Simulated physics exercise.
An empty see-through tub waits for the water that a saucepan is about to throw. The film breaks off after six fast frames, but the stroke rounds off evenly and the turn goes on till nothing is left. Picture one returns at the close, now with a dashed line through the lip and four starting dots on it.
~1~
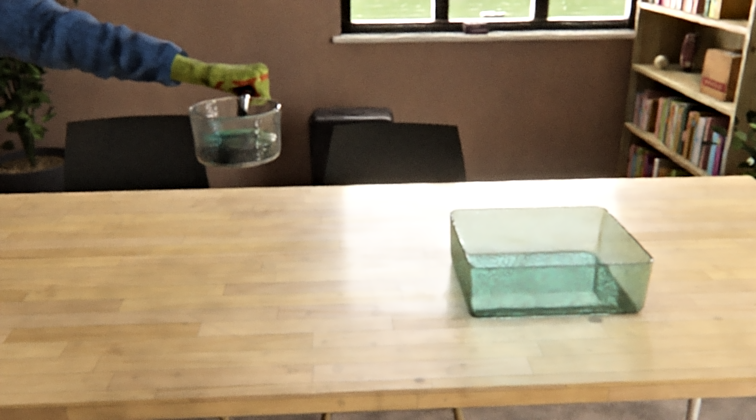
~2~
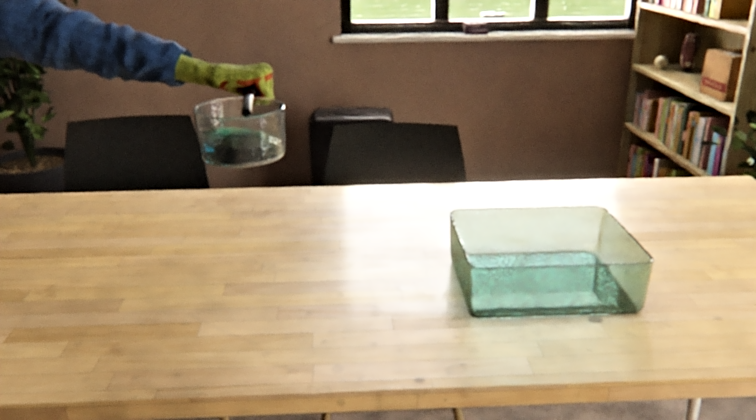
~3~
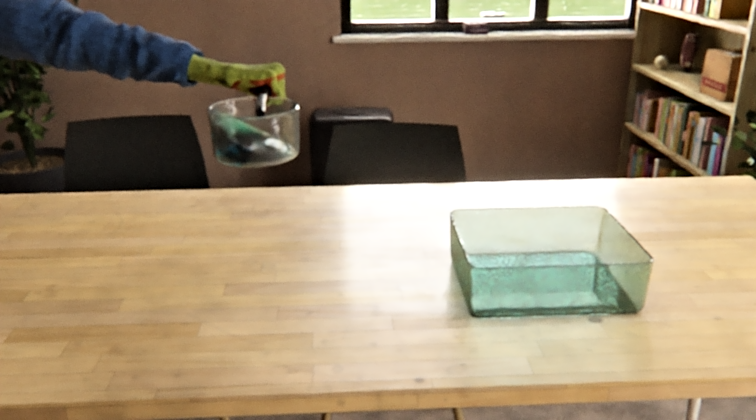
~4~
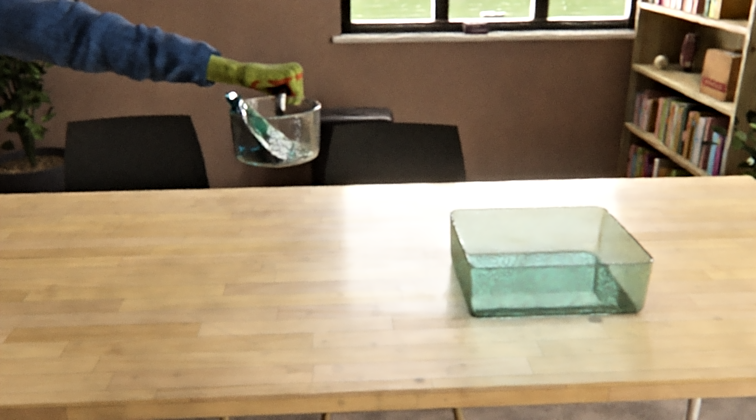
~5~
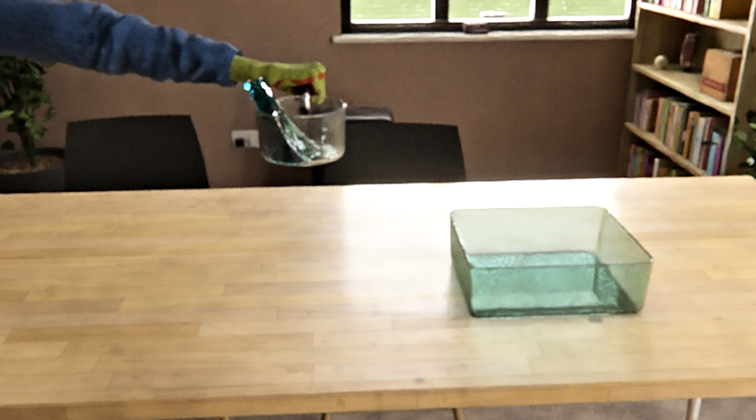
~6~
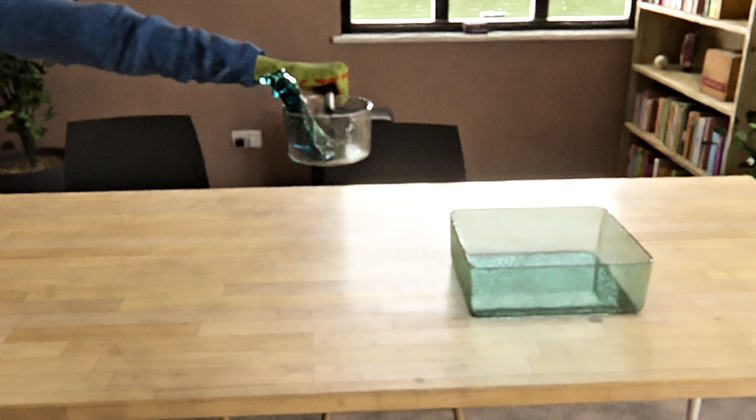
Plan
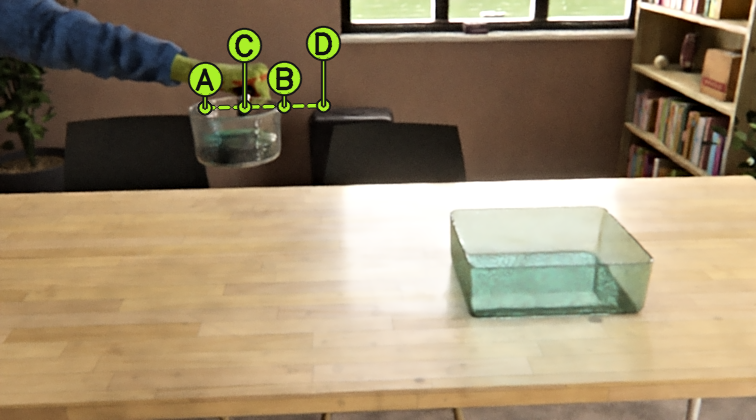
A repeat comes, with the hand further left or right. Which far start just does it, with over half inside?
That is spot D.
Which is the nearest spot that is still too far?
Here it is spot B.
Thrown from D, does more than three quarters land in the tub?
No, it does not.
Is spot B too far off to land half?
Yes.
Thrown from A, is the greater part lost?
Yes.
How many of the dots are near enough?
One of them.
In lime, A at (205, 107); B at (284, 106); C at (244, 107); D at (323, 105).
Choosing A, about 9 % lands in the tub, 85 % falls short and 6 % goes beside or beyond.
Choosing B, about 26 % lands in the tub, 56 % falls short and 18 % goes beside or beyond.
Choosing C, about 12 % lands in the tub, 77 % falls short and 11 % goes beside or beyond.
Choosing D, about 62 % lands in the tub, 12 % falls short and 26 % goes beside or beyond.
